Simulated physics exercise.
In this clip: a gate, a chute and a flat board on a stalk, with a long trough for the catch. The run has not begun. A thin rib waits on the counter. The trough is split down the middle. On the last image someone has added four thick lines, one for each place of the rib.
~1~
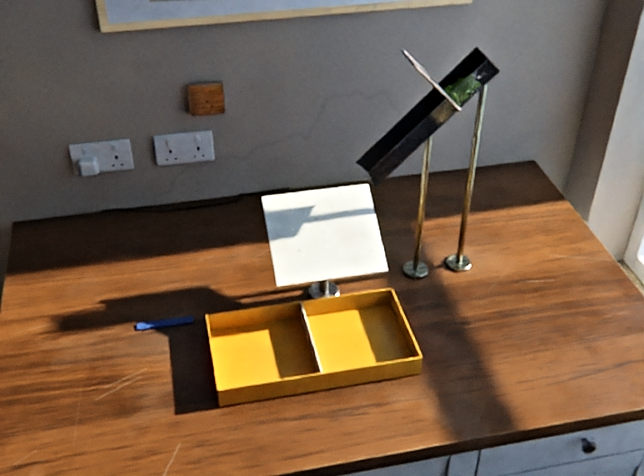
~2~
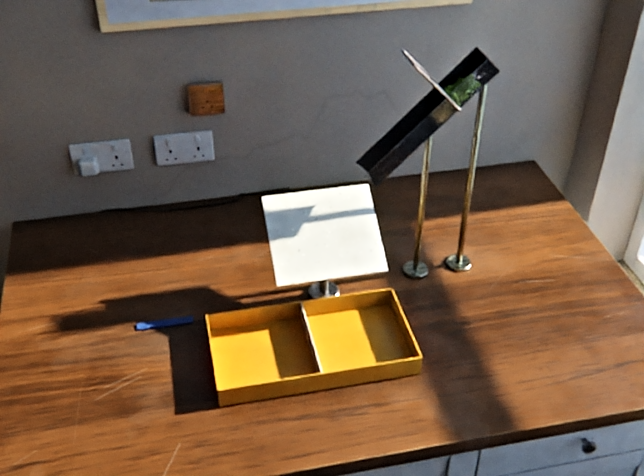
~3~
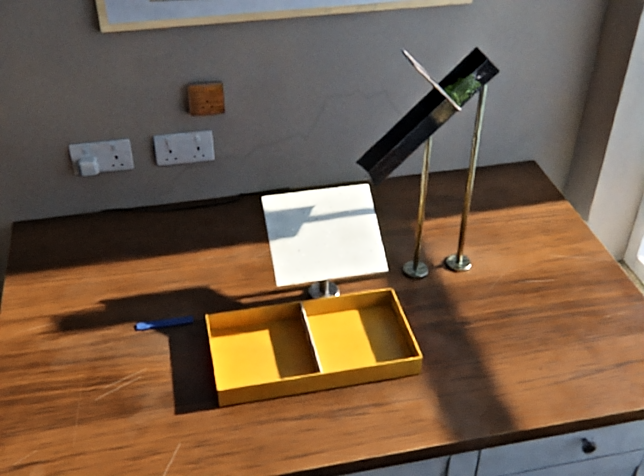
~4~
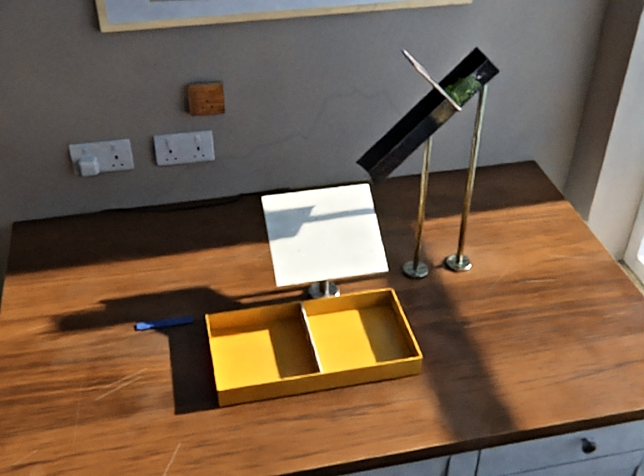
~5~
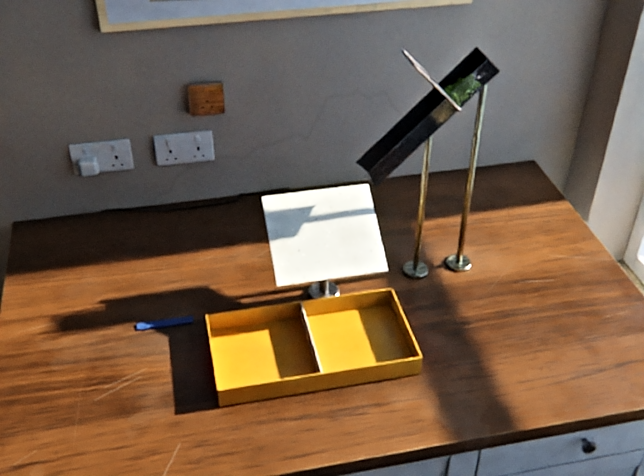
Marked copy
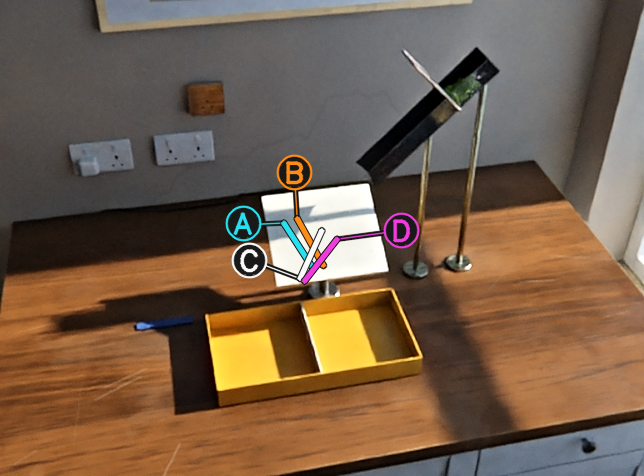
The clip shows a dark, sloping chute on two metal legs, a tilted white board on a stalk and a divided yellow trough on a wooden counter, with a small blue object lying to the left; nothing visibly moves.
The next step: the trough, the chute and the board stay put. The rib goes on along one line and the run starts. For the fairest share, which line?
C is best.
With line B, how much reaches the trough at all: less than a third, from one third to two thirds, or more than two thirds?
Line B gives more than two thirds.
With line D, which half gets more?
The left half.
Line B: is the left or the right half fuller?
More lands on the right.
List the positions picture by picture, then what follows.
In the first frame, load behind the gate (461, 90), dried peas; lip of the chute (372, 180), sloping fairly steeply.
In the second frame, middle of the board (324, 233), tilted fairly steeply; middle of its low edge (333, 278); of its high edge (316, 190).
In the third frame, front corners of the trough (218, 390) and (422, 357); front end of its middle wall (322, 373); gate still shut (439, 88).
In the fourth frame, middle of the load (461, 90); lip (372, 180).
In the fifth frame, middle of the load (461, 90); lip (372, 180).
On the marked copy, line A from (283, 223) to (313, 268); line B from (297, 218) to (323, 265); line C from (321, 230) to (300, 278); line D from (337, 239) to (304, 281).
With A, of what is caught, just a few in the left half, almost all in the right.
With B, of what is caught, just a few in the left half, almost all in the right.
With C, of what is caught, roughly half in the left half, roughly half in the right.
With D, of what is caught, the larger part in the left half, roughly a quarter in the right.
